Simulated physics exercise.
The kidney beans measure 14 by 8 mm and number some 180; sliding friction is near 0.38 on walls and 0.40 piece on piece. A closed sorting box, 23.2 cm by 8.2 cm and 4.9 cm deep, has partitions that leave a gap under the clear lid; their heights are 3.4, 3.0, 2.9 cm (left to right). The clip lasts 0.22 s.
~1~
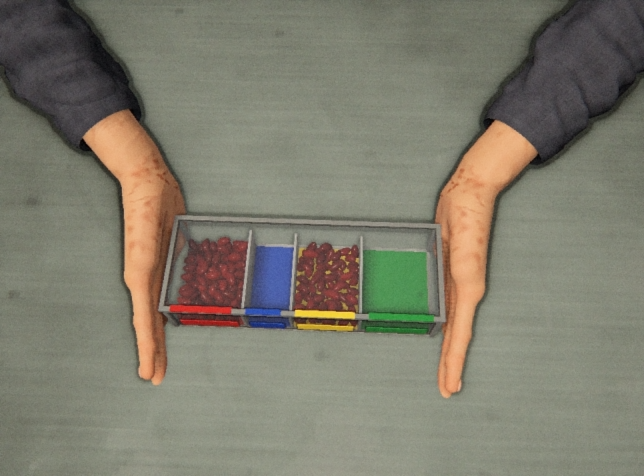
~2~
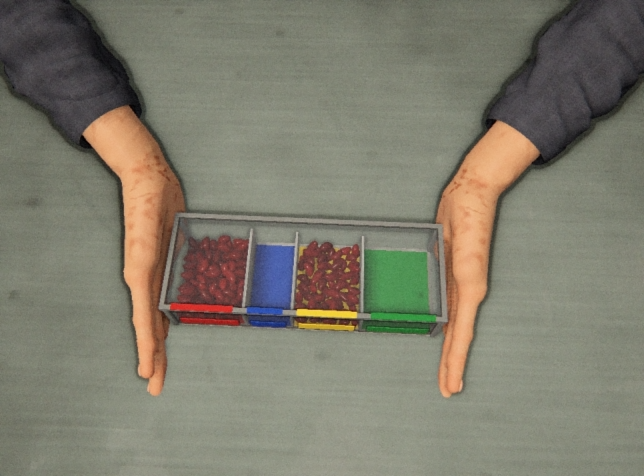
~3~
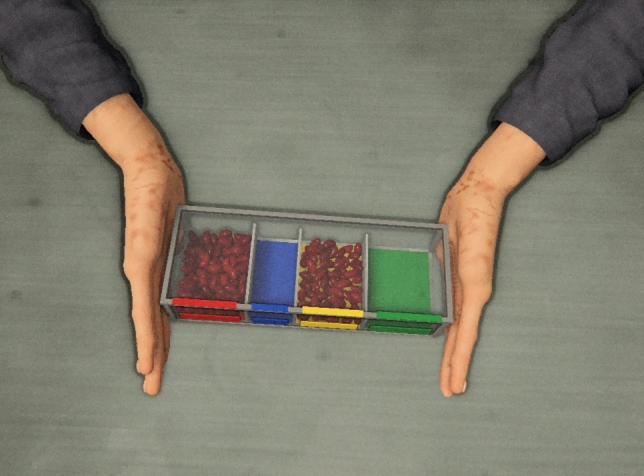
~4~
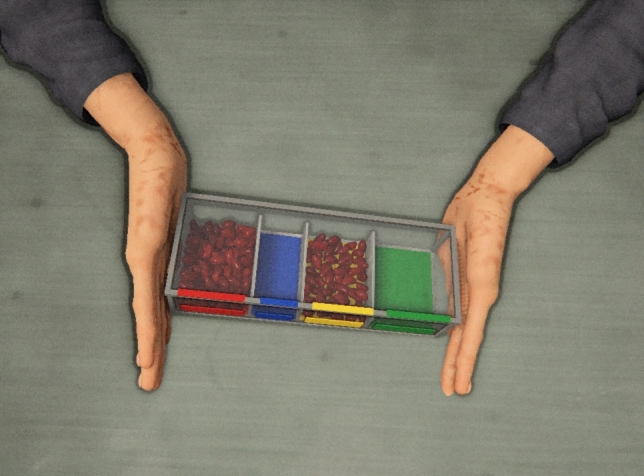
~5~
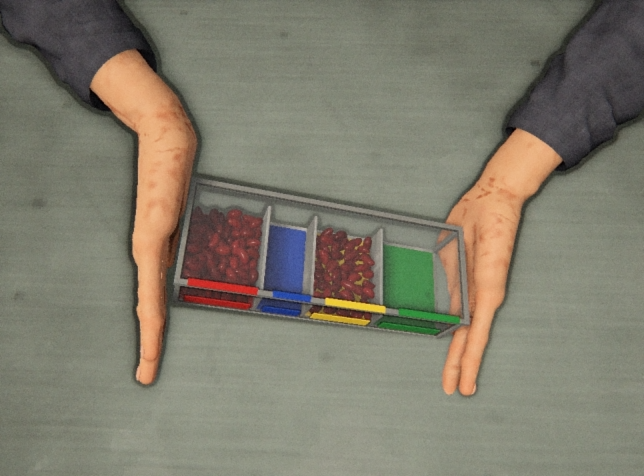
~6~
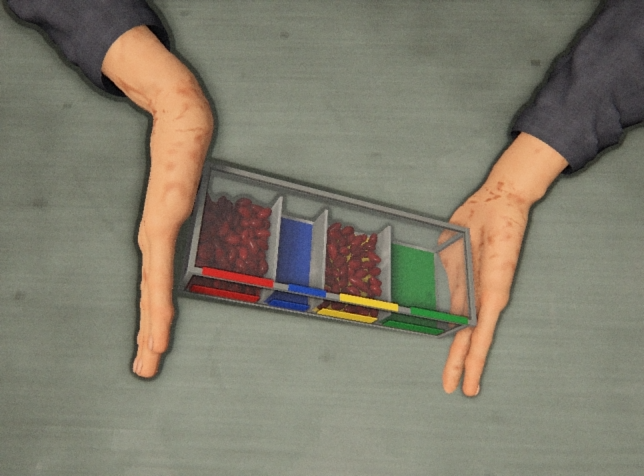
A clear, lidded sorting box tilts between two open hands, seen from above against a plain grey-green surface. Dark red beans fill the red-marked section at left and the yellow-marked section, while the blue-marked and green-marked sections show bare coloured floors. Starting nearly level, the box leans steadily further, its left end rising with the left hand and its right end lower, as the camera stays still.
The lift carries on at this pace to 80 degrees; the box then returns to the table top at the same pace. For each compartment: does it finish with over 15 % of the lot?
Red: Yes, blue: No, green: Yes, yellow: Yes.
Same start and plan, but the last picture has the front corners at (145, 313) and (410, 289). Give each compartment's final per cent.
Red 70; blue 10; green 0; yellow 25.
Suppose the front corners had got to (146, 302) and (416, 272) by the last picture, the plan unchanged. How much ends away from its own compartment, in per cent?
It would be near 20 per cent.
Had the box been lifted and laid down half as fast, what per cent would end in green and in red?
Green 20, red 35.
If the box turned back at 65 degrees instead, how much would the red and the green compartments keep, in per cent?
In that case red 40; green 5.
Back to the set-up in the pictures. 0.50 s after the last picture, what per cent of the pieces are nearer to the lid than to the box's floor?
Roughly 50 per cent.
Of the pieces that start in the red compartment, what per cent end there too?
Some 70 per cent.
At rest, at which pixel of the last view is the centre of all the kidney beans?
Around (317, 283).
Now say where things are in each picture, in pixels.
In the first frame, box tilt 0 degrees, front corners at (164, 307) and (440, 318); red 55 %, yellow 45 %.
In the second frame, box tilt 1 degrees, front corners at (165, 305) and (442, 318).
In the third frame, box tilt 5 degrees, front corners at (166, 300) and (447, 318), lowest corner right back.
In the fourth frame, box tilt 11 degrees, front corners at (171, 290) and (455, 319), lowest corner right back.
In the fifth frame, box tilt 17 degrees, front corners at (180, 279) and (464, 320), lowest corner right back.
In the sixth frame, box tilt 24 degrees, front corners at (194, 268) and (471, 321), lowest corner right back; red 55 %, yellow 45 %.
Then, 0.50 s after the last picture, tilt 78 degrees; red 50 %, blue 5 %, green 5 %, yellow 40 %.
Then, 0.83 s after the last picture, tilt 32 degrees; red 40 %, blue 5 %, green 20 %, yellow 30 %.
Then, 1.26 s after the last picture, tilt 0 degrees; red 40 %, blue 5 %, green 20 %, yellow 30 %.
In the end, red 40 %, blue 5 %, green 20 %, yellow 30 %.
